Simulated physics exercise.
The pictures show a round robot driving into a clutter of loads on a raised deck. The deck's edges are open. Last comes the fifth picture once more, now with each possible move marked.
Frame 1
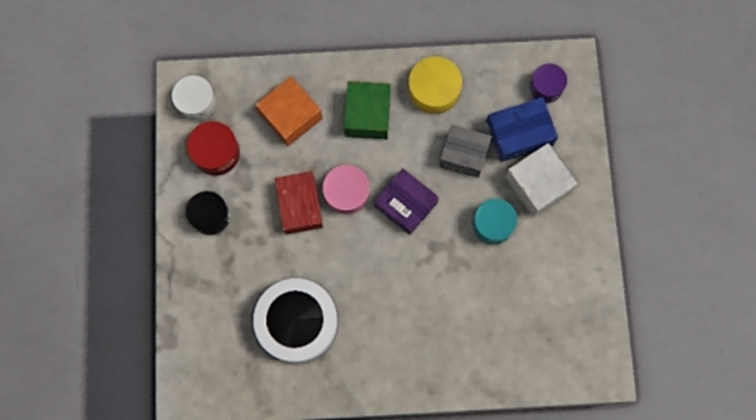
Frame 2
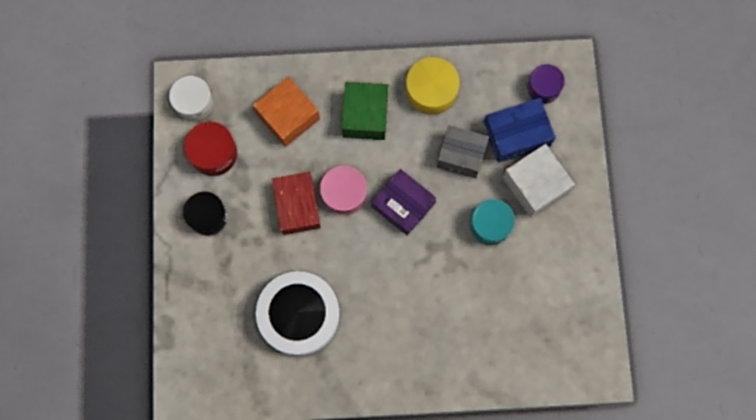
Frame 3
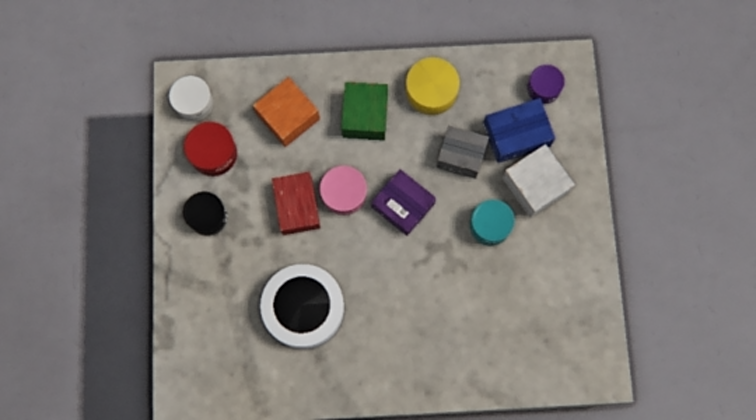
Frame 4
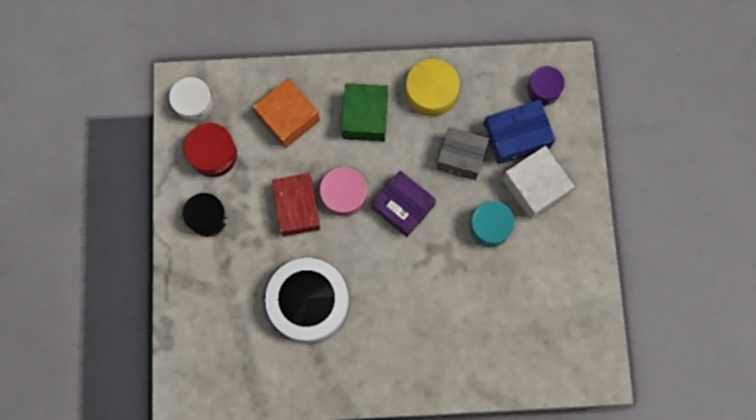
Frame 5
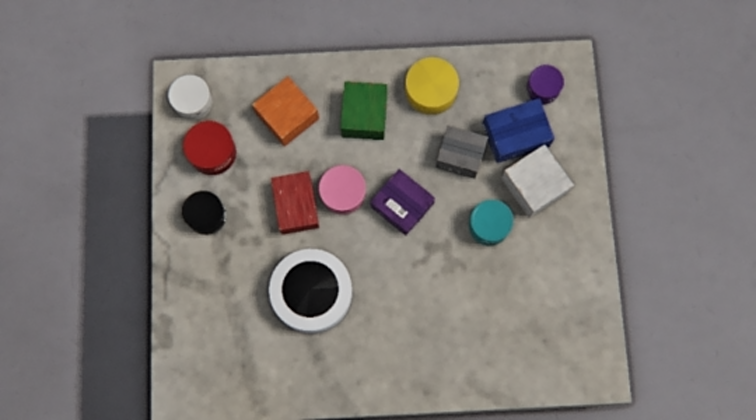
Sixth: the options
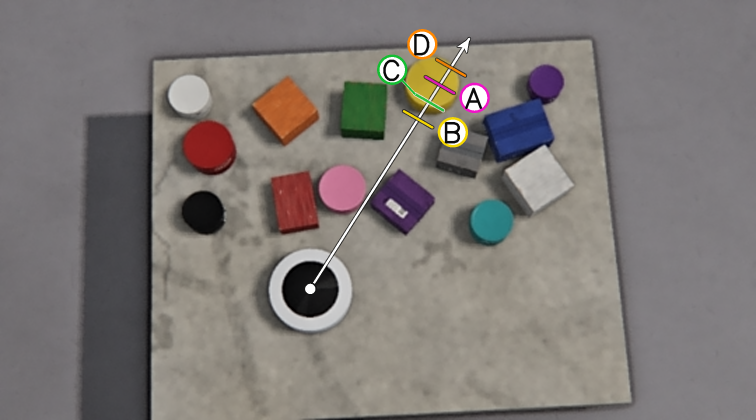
The round white robot moves slowly up and slightly right toward the colourful blocks and discs.
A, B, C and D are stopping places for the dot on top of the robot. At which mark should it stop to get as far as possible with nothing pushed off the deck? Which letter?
C is the last safe stop.
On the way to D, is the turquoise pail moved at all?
By then, no.
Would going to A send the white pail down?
No.
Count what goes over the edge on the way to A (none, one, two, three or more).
By then, one.
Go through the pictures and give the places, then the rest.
The first frame shows pink pail (347, 190); purple parcel (407, 202); red crate (299, 203).
The second frame shows robot (298, 314); yellow canister (432, 86).
The third frame shows robot (303, 306); orange crate (287, 112).
The fourth frame shows robot (308, 300); black pail (206, 215).
The fifth frame shows robot (311, 291); turquoise pail (491, 224); blue box (518, 131); purple pail (545, 86).
On the copy, A at (440, 85); B at (418, 119); C at (429, 102); D at (451, 68); the arrow from (310, 289) to (469, 39); the white dot at (310, 289).
On C. First, robot (355, 222); pink pail (347, 164); red crate (296, 191).
Then, robot (397, 157); green crate (364, 95); blue box (544, 127).
Finally, robot (428, 108); yellow canister (448, 52); blue box (578, 126); nothing has fallen.
By contrast, A drops the yellow canister; B is safe but short; D drops the yellow canister.
